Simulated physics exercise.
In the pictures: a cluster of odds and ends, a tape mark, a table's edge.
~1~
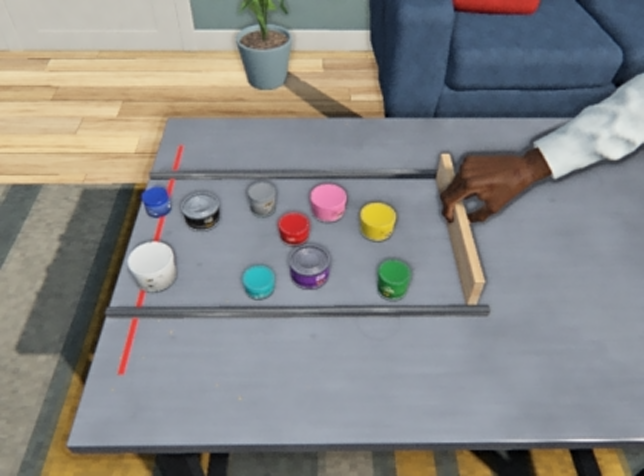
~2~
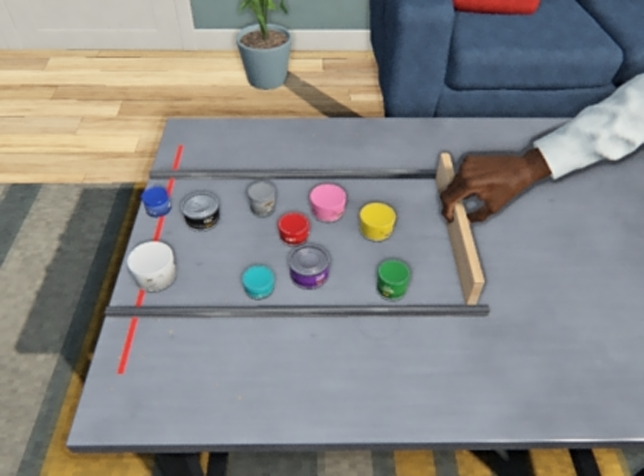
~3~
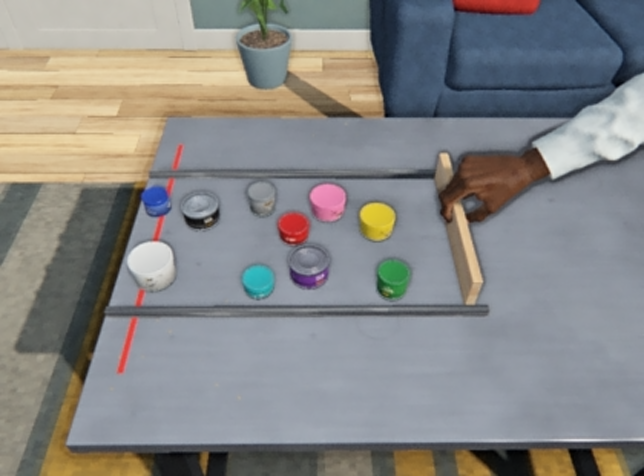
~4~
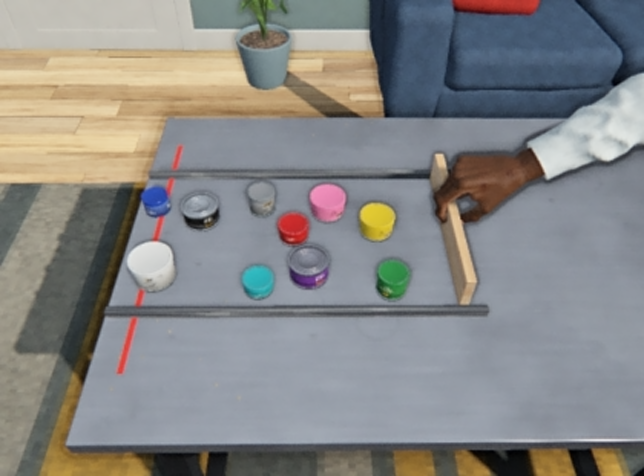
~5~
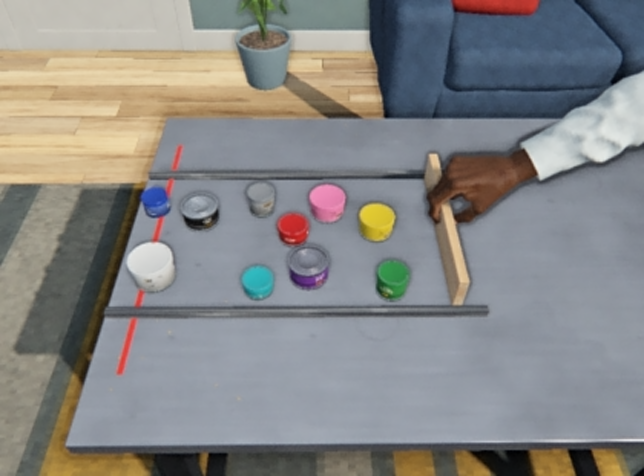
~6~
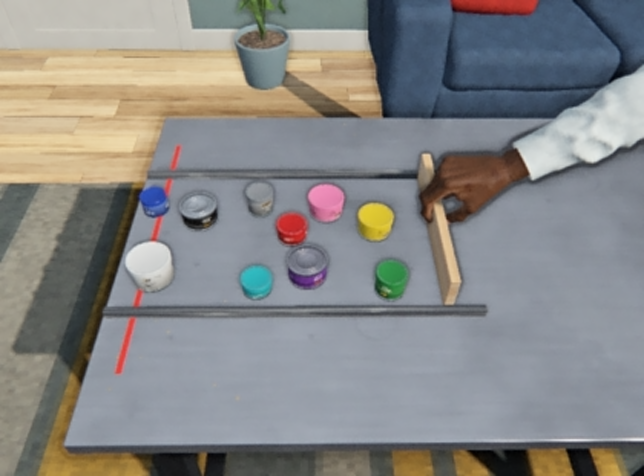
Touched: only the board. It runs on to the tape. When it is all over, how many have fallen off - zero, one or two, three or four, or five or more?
In the end, five or more have fallen off.
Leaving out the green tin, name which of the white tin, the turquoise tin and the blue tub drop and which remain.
So: The white tin goes down, the turquoise tin does not drop, the blue tub goes down.
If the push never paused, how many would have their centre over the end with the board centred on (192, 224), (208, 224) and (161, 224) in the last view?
Counts by place: 2 / 0 / 6.
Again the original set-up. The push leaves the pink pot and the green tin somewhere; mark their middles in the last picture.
Around (145, 195) and around (120, 290).
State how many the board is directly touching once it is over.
At rest, 4 are in contact.
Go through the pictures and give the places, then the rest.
In the first picture, blue tub (157, 203); white tin (153, 268); black tin (202, 212); board (457, 224); tape (157, 238).
In the second picture, white tin (153, 267); green tin (393, 281).
In the third picture, black tin (201, 212); yellow pot (377, 222).
In the fourth picture, blue tub (156, 202); purple pot (309, 267).
In the fifth picture, white tin (152, 268); pink pot (327, 204).
In the sixth picture, blue tub (155, 202); white tin (151, 267); black tin (199, 212); board (436, 224); tape (154, 238).
Soon after, none off yet; blue tub at rest near (155, 202); white tin at rest near (151, 267); black tin at rest near (199, 212).
After that, none off yet; blue tub at rest near (155, 202); white tin at rest near (151, 267); black tin at rest near (190, 214).
In the end, the number that fall off is five or more; gone, red tin, turquoise tin, grey tin, black tin, white tin and blue tub.
